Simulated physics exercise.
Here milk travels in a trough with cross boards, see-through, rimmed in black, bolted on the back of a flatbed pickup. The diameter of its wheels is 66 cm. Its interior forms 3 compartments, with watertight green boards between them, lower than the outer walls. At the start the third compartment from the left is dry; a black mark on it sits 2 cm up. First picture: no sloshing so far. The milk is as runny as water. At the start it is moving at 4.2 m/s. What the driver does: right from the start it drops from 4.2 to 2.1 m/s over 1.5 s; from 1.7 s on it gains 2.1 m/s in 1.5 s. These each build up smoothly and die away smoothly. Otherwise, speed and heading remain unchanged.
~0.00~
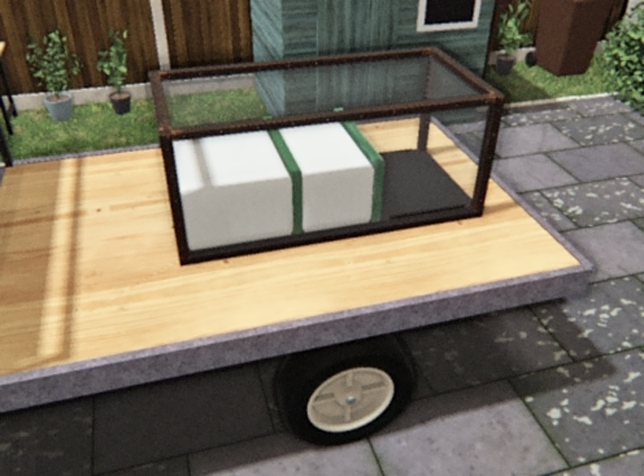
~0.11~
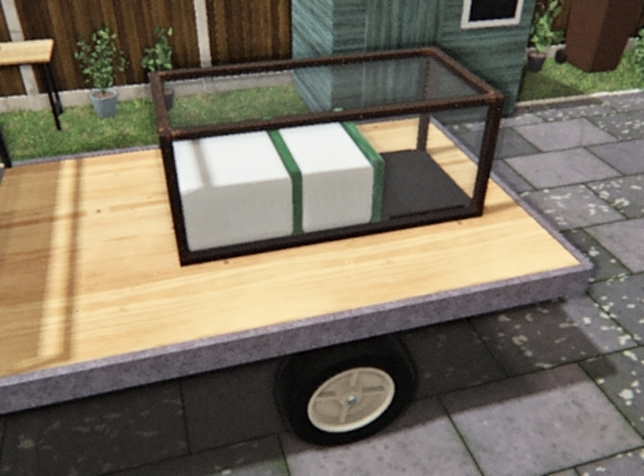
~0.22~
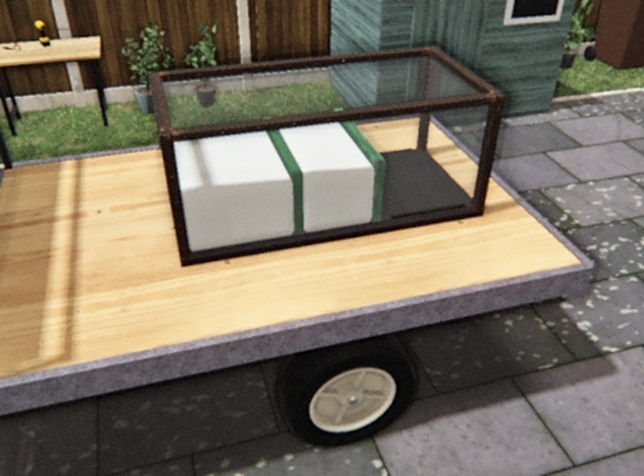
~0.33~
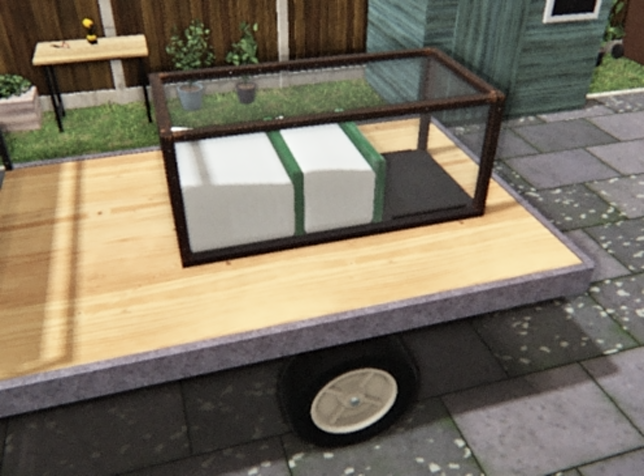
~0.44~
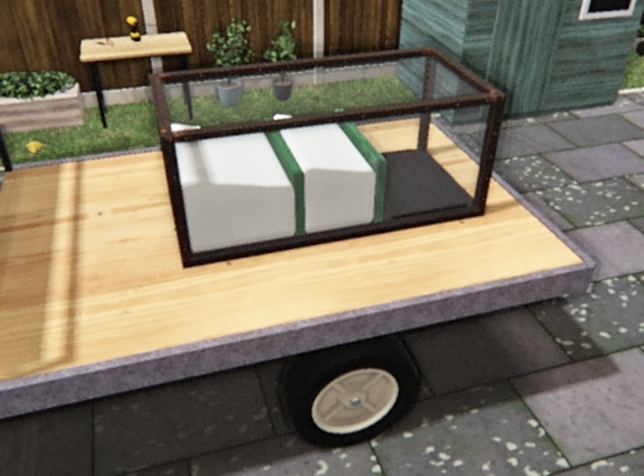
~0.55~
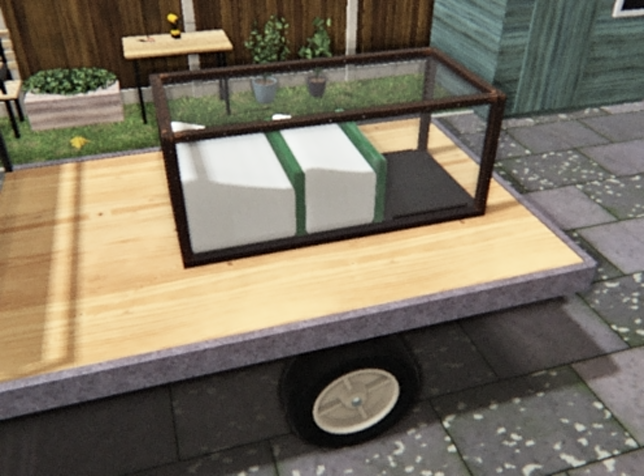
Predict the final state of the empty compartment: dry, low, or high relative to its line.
The empty compartment ends low.
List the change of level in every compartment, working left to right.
From the left: 1 down, 0, 1 up.
By 1.35 s the compartments hold 32, 31, 0 cm, left to right.
By 2.45 s the compartments hold 32, 32, 0 cm, left to right.
By 3.75 s the compartments hold 31, 32, 1 cm, left to right.
By 6.18 s the compartments hold 31, 32, 1 cm, left to right.
